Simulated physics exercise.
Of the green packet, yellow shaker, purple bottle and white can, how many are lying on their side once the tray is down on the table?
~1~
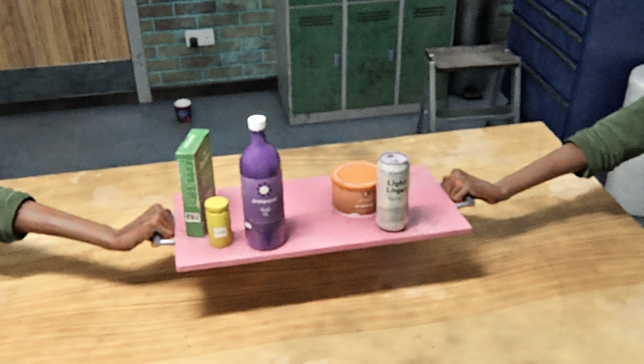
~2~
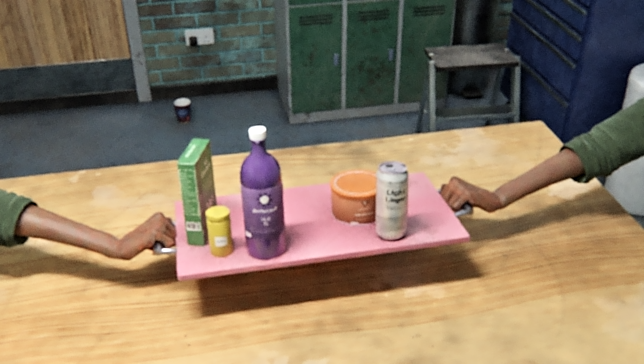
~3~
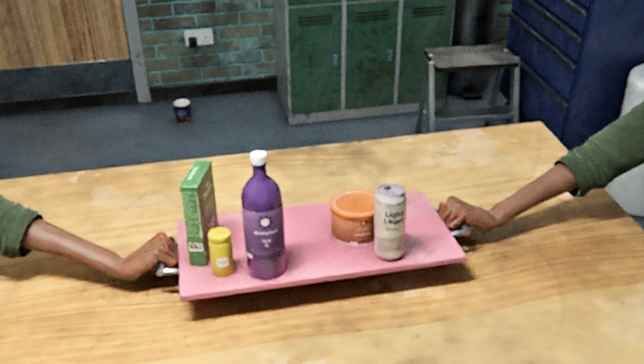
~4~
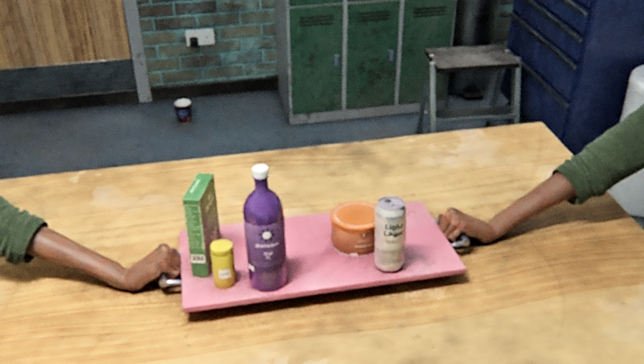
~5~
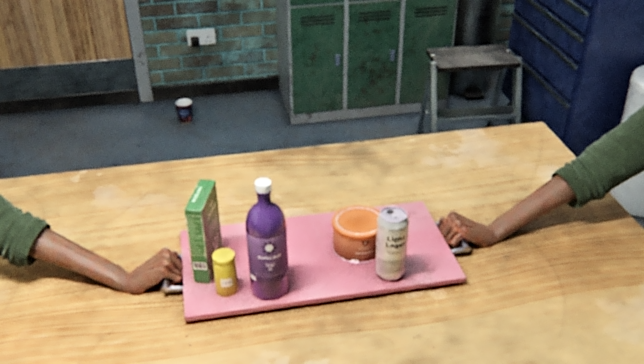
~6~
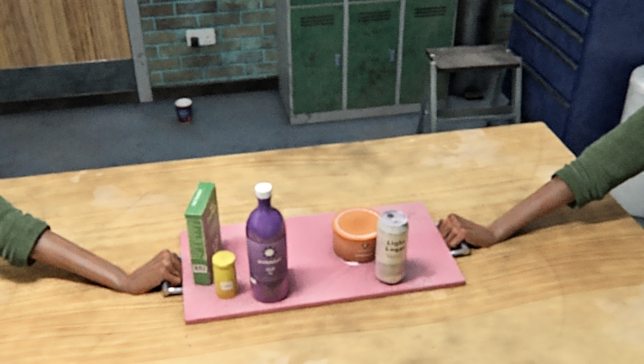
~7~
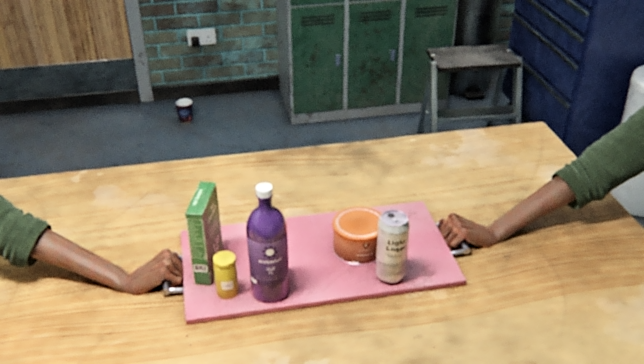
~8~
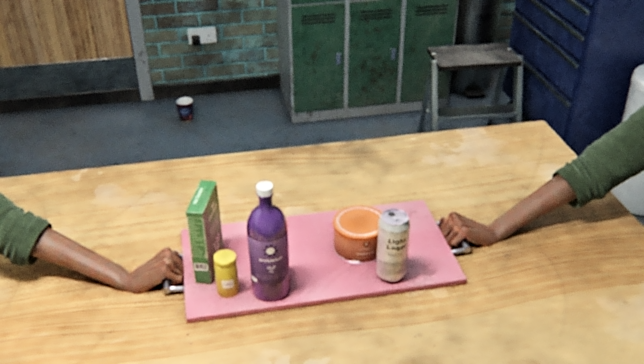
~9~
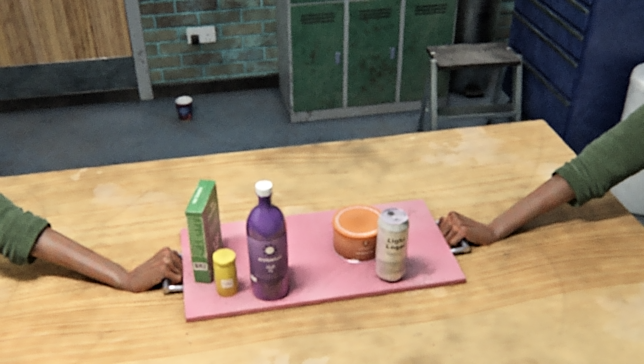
None of them are lying on their side. The packet, shaker, bottle and can are all still standing upright on the pink tray.
Two hands in green sleeves, reaching in from the left and right, hold a flat pink tray by its end handles just above a wooden table, seen from slightly above in a room with green lockers and a step stool behind. On the tray stand a green packet, a small yellow shaker and a tall purple bottle at the left, with an orange tub and a white can to the right. The hands lower the tray until it settles on the tabletop. The items ride down with it, keeping their places. At the end all five rest on the tray, the hands still at its handles.
